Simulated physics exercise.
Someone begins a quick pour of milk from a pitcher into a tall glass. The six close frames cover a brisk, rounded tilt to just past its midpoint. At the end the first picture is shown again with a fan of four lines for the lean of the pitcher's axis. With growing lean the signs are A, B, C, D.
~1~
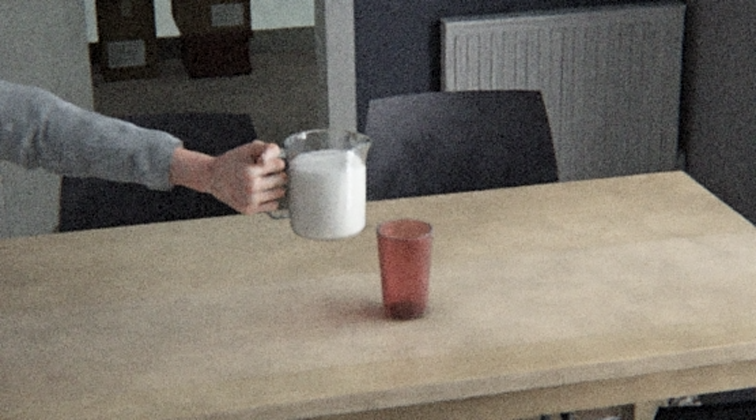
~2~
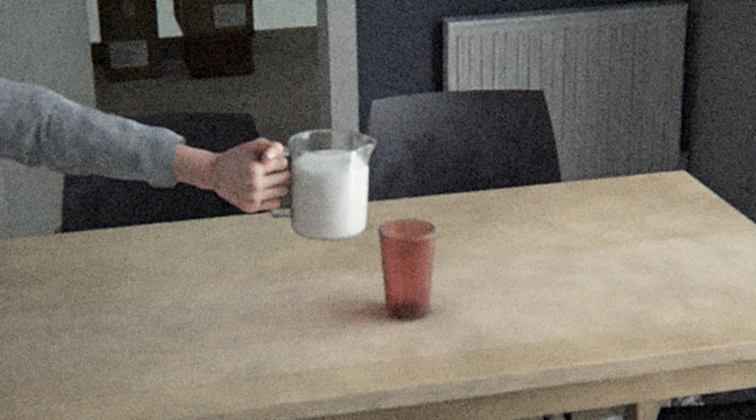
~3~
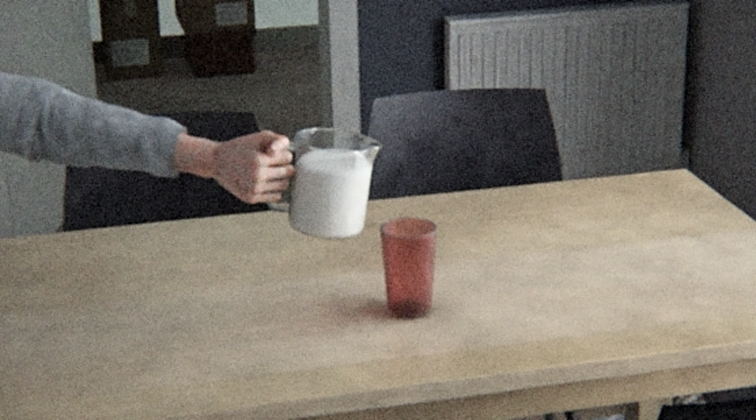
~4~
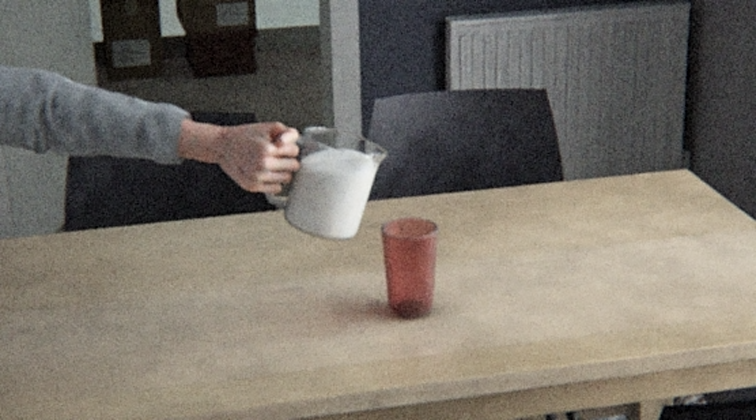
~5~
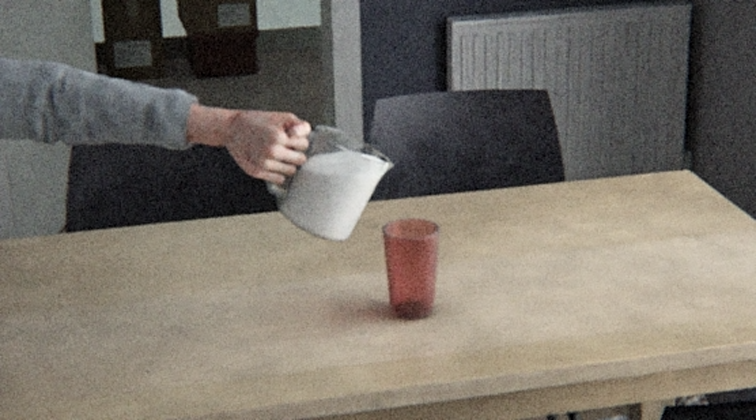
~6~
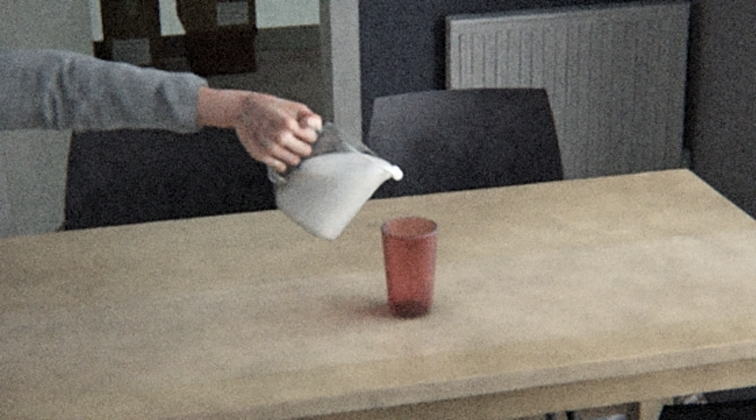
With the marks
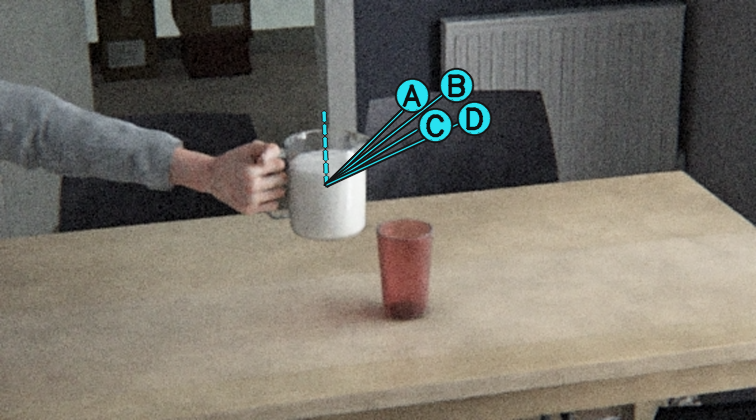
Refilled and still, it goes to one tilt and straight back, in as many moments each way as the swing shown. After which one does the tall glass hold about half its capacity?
Use mark B.
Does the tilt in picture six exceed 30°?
Yes, it does.
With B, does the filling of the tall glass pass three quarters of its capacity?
No, less.
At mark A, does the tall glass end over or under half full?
Under half.
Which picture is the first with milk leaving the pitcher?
In picture 6.
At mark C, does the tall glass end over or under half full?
Over.
In cyan, A at (402, 110); B at (442, 95); C at (417, 129); D at (458, 123).
With A, the tall glass ends with about 34 % of what it can hold.
With B, the tall glass ends with about 52 % of what it can hold.
With C, the tall glass ends with about 73 % of what it can hold.
With D, the tall glass ends with about 85 % of what it can hold; 7 % of the milk is spilt.
